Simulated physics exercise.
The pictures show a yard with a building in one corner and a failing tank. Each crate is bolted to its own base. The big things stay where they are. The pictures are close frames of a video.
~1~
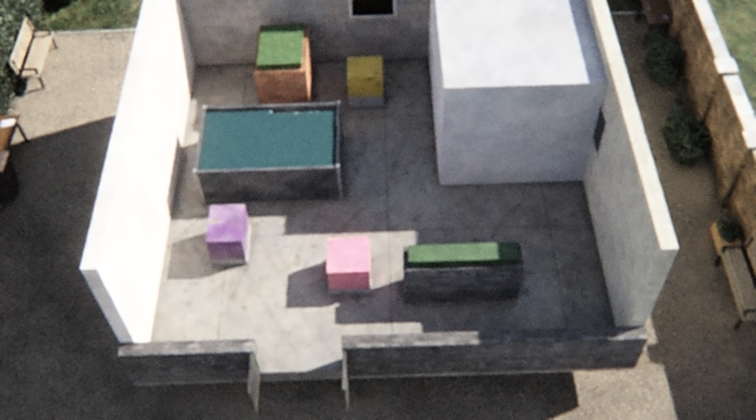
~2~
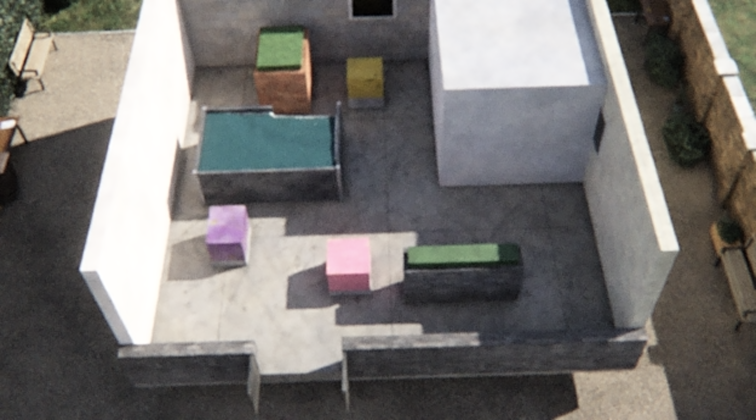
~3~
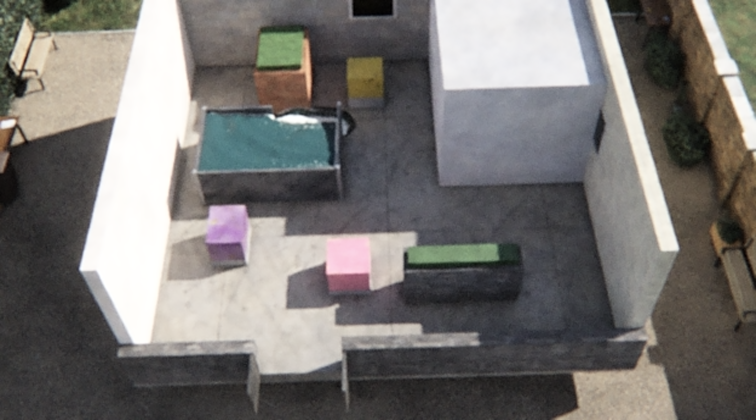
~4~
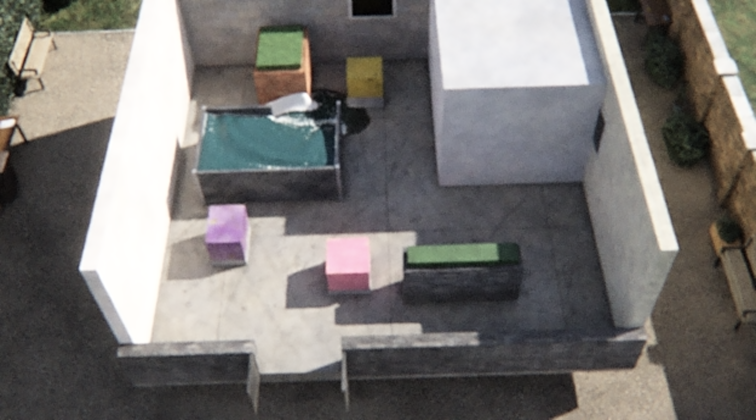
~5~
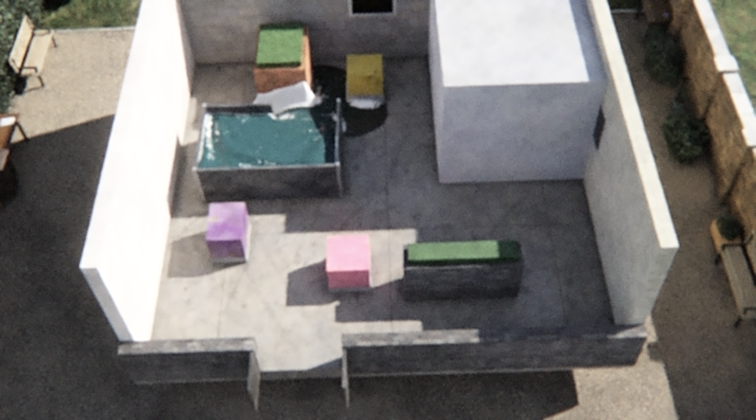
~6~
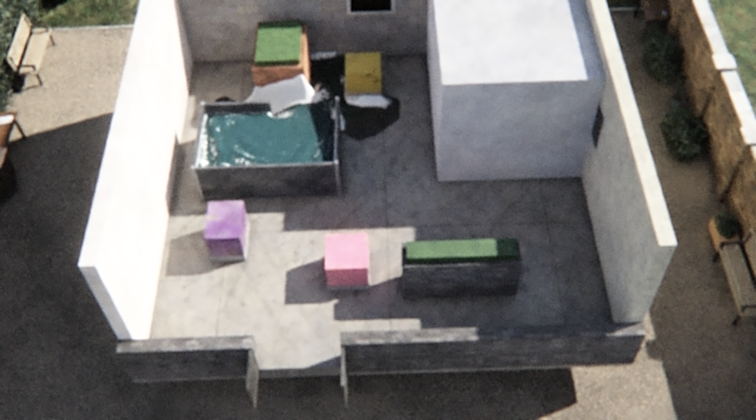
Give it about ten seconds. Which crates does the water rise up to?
One by one: The pink crate is wetted; the purple crate escapes dry; the yellow crate is wetted.
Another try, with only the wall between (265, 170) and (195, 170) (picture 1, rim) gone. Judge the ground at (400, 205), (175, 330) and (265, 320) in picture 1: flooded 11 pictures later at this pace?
As listed: Awash, wet, covered.
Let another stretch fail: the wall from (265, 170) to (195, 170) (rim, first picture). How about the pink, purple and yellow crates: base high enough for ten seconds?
Then: Pink crate ends up wet, purple crate ends up wet, yellow crate escapes it.
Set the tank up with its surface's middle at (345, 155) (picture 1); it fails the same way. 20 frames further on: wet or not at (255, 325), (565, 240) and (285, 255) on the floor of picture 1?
As listed: Not flooded, no water, dry.
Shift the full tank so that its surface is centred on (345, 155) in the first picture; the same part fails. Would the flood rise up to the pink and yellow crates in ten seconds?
My reading: The pink one is spared; the yellow one takes water.
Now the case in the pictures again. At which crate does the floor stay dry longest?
It is the pink-painted one.
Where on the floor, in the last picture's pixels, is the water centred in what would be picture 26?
Close to (298, 127).
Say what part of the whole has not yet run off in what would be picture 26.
Close to 100 %.
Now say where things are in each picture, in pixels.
The water tank at (270, 139) is whole and still, in the first frame.
The front is at a hidden place, out from the gap on the water tank's far side, in the second frame.
The front is at a hidden place, out from the gap on the water tank's far side, in the third frame.
Water pours out on the water tank's far side and has run to (346, 97), in the fourth frame.
The front is at (327, 68), out from the gap on the water tank's far side, in the fifth frame.
Water pours out on the water tank's far side and has run to a hidden place, in the sixth frame.
A moment on, water covers 20 % of the floor; the pink crate not reached, the purple crate not reached, the yellow crate water round its plinth.
Next, water covers 30 % of the floor; the pink crate not reached, the purple crate not reached, the yellow crate water round its plinth.
Then, water covers 50 % of the floor; the pink crate water round its plinth, the purple crate water round its plinth, the yellow crate water round its plinth.
Later, water covers 80 % of the floor; the pink crate water round its plinth, the purple crate water round its plinth, the yellow crate water round its plinth.
In the end, water covers 100 % of the floor; the pink crate was topped, the purple crate stayed above the water, the yellow crate was topped.
